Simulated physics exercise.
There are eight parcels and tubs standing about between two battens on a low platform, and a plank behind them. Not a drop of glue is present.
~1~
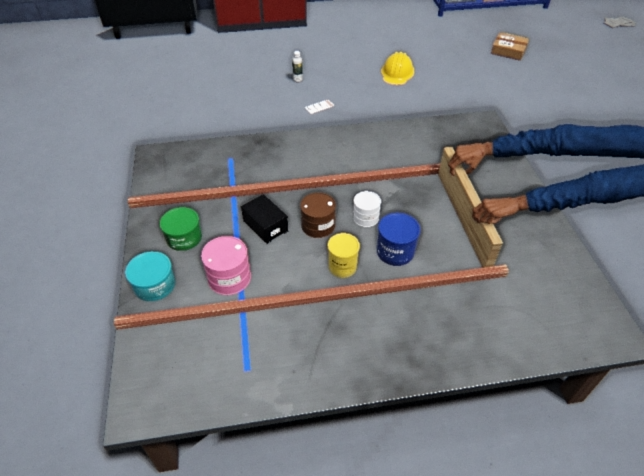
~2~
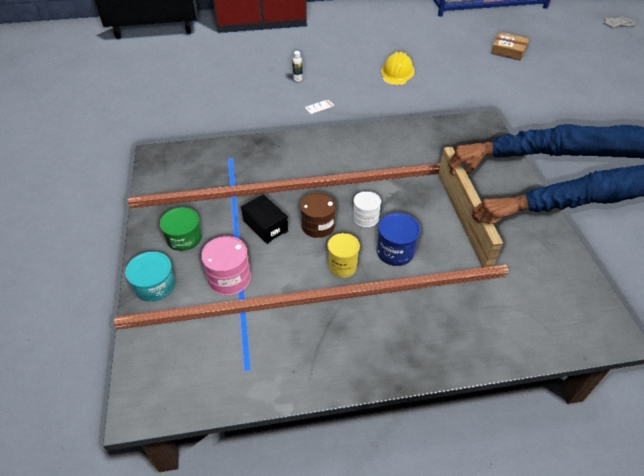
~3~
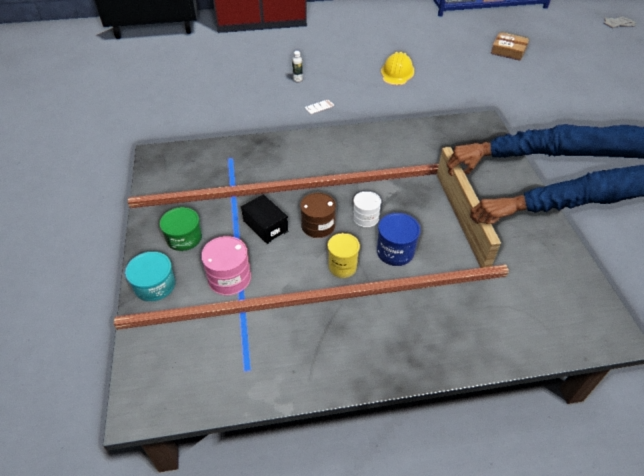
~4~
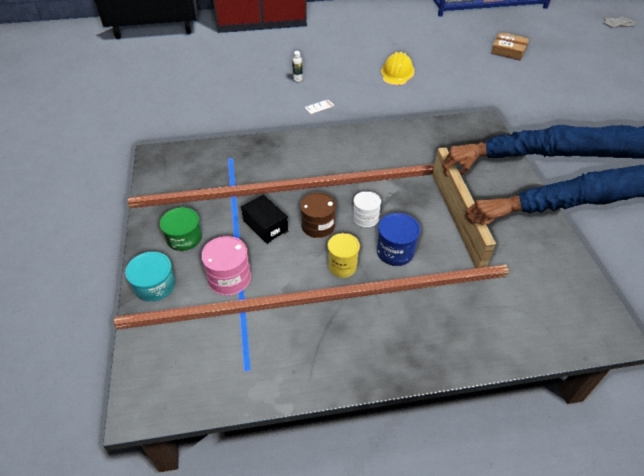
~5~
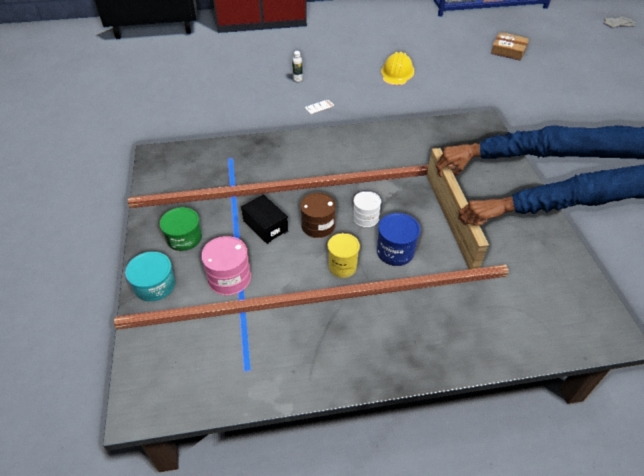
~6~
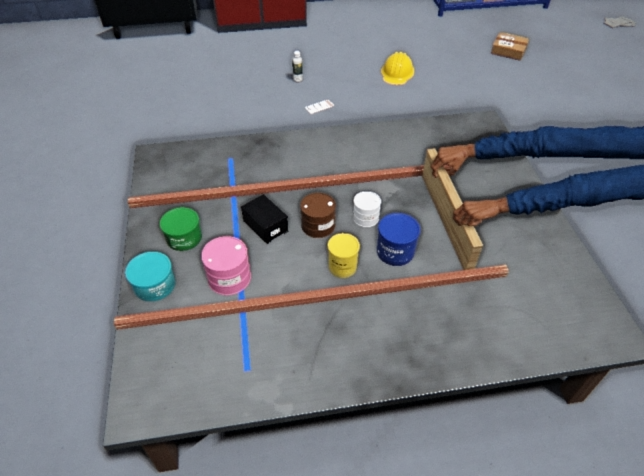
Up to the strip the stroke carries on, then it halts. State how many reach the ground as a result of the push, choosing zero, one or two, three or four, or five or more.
Not a single one falls.
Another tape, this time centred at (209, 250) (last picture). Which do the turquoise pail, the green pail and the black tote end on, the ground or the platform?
The turquoise pail ends up down. The green pail stays put. The black tote stays put.
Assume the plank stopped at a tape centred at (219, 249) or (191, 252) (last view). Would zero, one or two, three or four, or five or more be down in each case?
First tape: Just one or two; second tape: One to two.
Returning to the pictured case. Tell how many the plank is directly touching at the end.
So the total is 2.
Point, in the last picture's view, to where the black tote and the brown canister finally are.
(201, 214), and the other (192, 239).
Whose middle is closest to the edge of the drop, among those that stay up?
That's the turquoise pail.
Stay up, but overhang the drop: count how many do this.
The figure is 1.
A little later, none off yet; turquoise pail at rest near (151, 277); green pail at rest near (182, 229); pink canister at rest near (227, 266).
When it is over, the number that fall off is zero.
